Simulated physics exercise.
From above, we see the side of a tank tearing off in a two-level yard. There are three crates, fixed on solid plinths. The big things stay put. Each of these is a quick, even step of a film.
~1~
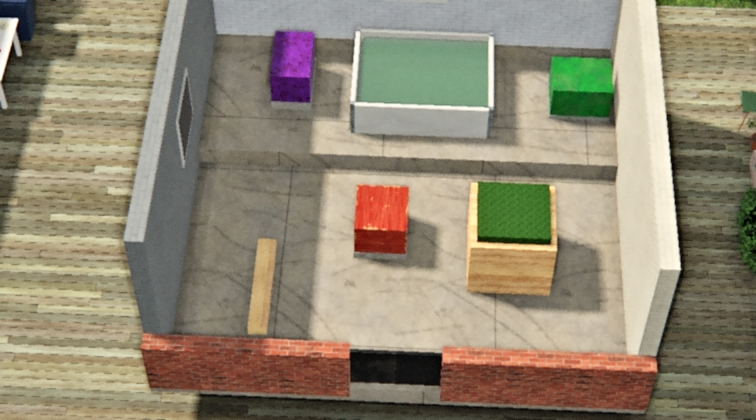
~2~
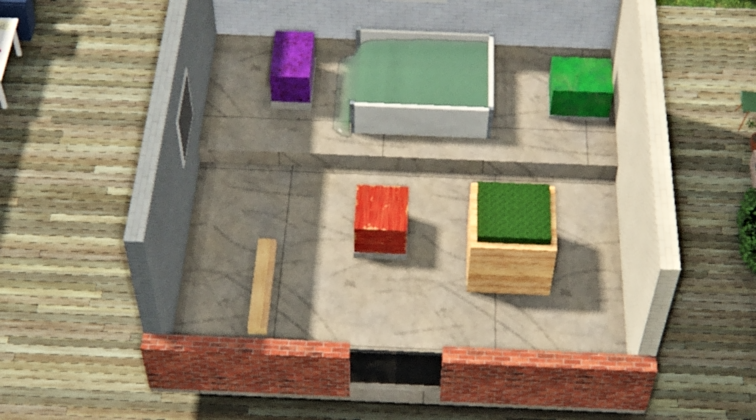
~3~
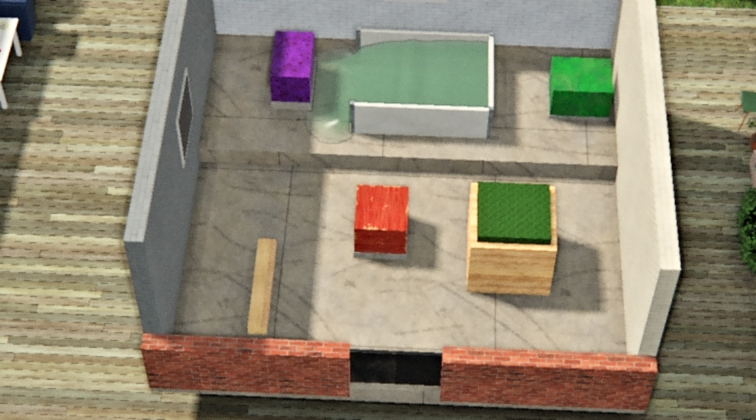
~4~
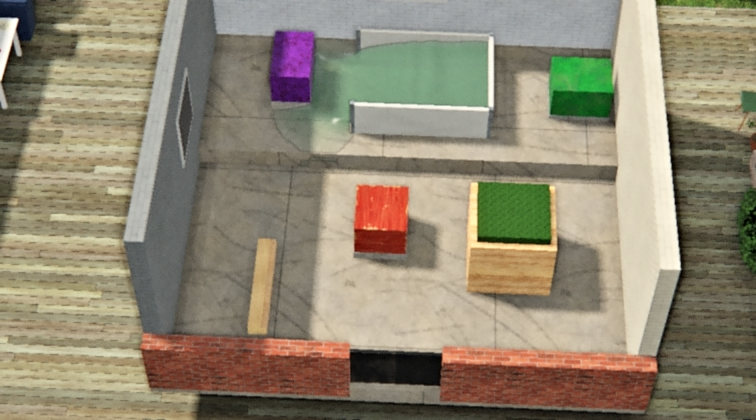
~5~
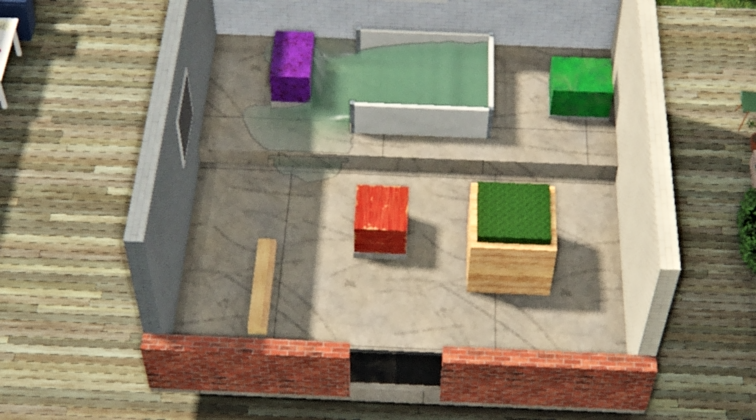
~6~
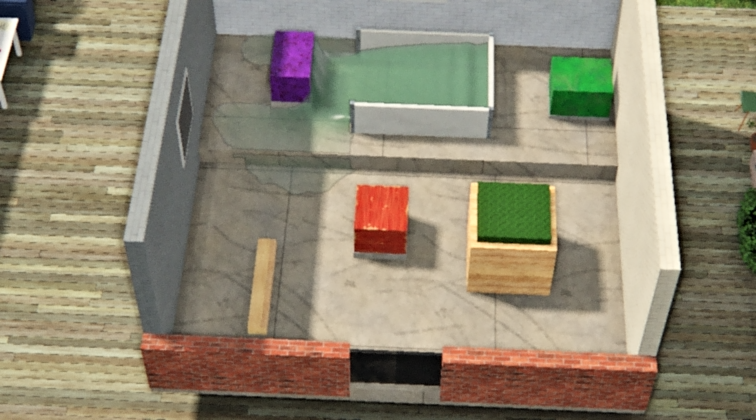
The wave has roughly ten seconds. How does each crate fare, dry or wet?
The red crate comes out dry. The green crate comes out wet. The purple crate comes out wet.
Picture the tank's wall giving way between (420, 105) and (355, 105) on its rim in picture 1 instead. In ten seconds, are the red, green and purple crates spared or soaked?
Then the red crate gets flooded, the green crate is untouched and the purple crate is untouched.
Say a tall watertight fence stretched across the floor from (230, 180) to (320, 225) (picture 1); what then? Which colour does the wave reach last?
It is the one in green.
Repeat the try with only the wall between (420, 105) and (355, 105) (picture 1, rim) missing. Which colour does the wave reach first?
The red-painted one.
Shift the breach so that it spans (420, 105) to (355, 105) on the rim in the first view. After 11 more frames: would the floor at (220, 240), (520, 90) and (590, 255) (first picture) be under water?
Sodden, then spared, then spared.
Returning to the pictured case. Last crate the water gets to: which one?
That one's the one in green.
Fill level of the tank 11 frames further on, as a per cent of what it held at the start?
That would be roughly 38 per cent.
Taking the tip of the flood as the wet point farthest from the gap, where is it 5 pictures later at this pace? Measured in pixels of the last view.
The farthest point of the front sits at (194, 205).
A moment on, water covers 20 % of the floor; the red crate not reached, the green crate not reached, the purple crate water round its plinth.
Next, water covers 35 % of the floor; the red crate water round its plinth, the green crate not reached, the purple crate water round its plinth.
Then, water covers 50 % of the floor; the red crate water round its plinth, the green crate water round its plinth, the purple crate water round its plinth.
Later, water covers 65 % of the floor; the red crate water round its plinth, the green crate water round its plinth, the purple crate water round its plinth.
In the end, water covers 90 % of the floor; the red crate stayed above the water, the green crate was topped, the purple crate was topped.
